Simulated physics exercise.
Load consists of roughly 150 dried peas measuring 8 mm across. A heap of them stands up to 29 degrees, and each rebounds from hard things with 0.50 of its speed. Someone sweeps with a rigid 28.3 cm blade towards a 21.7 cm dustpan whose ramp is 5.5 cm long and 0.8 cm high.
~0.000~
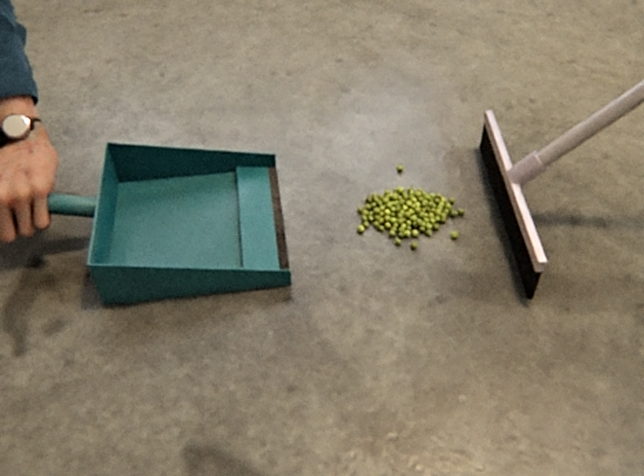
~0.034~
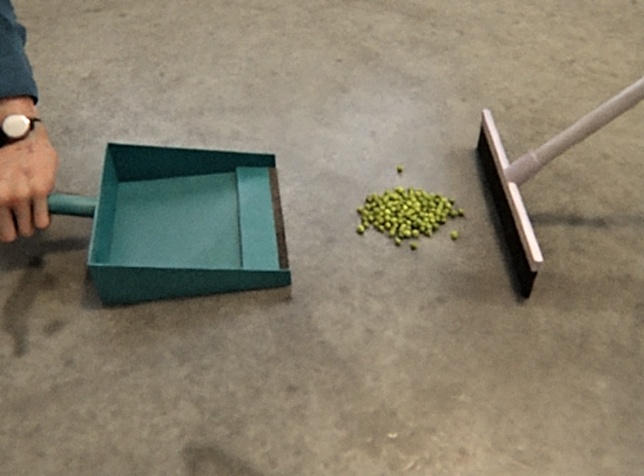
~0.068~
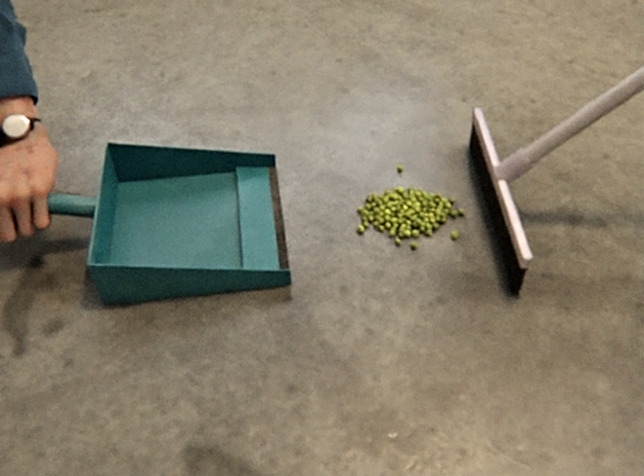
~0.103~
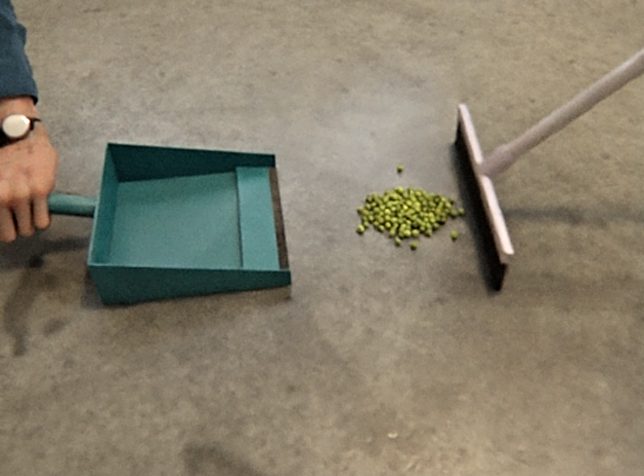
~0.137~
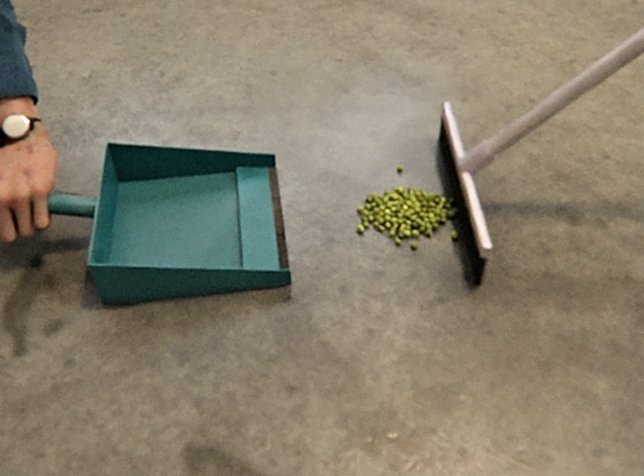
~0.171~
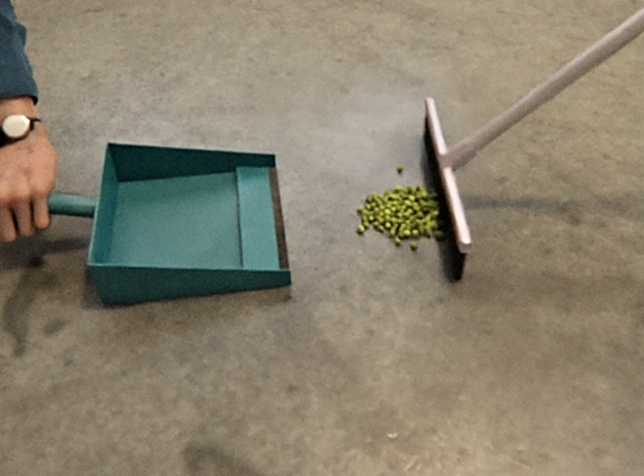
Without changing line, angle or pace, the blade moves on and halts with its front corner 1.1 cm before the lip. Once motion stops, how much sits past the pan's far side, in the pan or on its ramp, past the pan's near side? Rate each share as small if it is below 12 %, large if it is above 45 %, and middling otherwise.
Far side: Middling, pan: Middling, near side: Small.
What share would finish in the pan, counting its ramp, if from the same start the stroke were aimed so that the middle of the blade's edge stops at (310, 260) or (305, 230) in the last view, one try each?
Around 30 per cent, and around 35 per cent.
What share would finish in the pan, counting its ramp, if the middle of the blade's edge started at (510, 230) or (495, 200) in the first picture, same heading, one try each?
First try about 35 per cent, second about 30 per cent.
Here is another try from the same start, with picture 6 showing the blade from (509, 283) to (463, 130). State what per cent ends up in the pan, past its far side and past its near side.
Final per cent - pan 5, far 0, near 10.
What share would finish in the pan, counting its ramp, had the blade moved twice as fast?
Then some 50 in a hundred.
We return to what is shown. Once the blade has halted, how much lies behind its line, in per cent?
I'd put it near 5 in a hundred.
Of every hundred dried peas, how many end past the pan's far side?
Roughly 20 per cent.
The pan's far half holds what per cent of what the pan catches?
I'd say near 80 per cent.
After 0.33 s, middle of the blade 11 cm from the lip; 0 % over the lip, far side 0 %, near side 0 %.
After 0.44 s, middle of the blade 5 cm from the lip; 0 % over the lip, far side 15 %, near side 0 %.
After 0.68 s, middle of the blade 2 cm from the lip; 50 % over the lip, far side 20 %, near side 5 %.
By 1.6 s all is still; far side 20 %, pan 40 %, near side 5 %, in front of the lip or behind the blade 35 %.
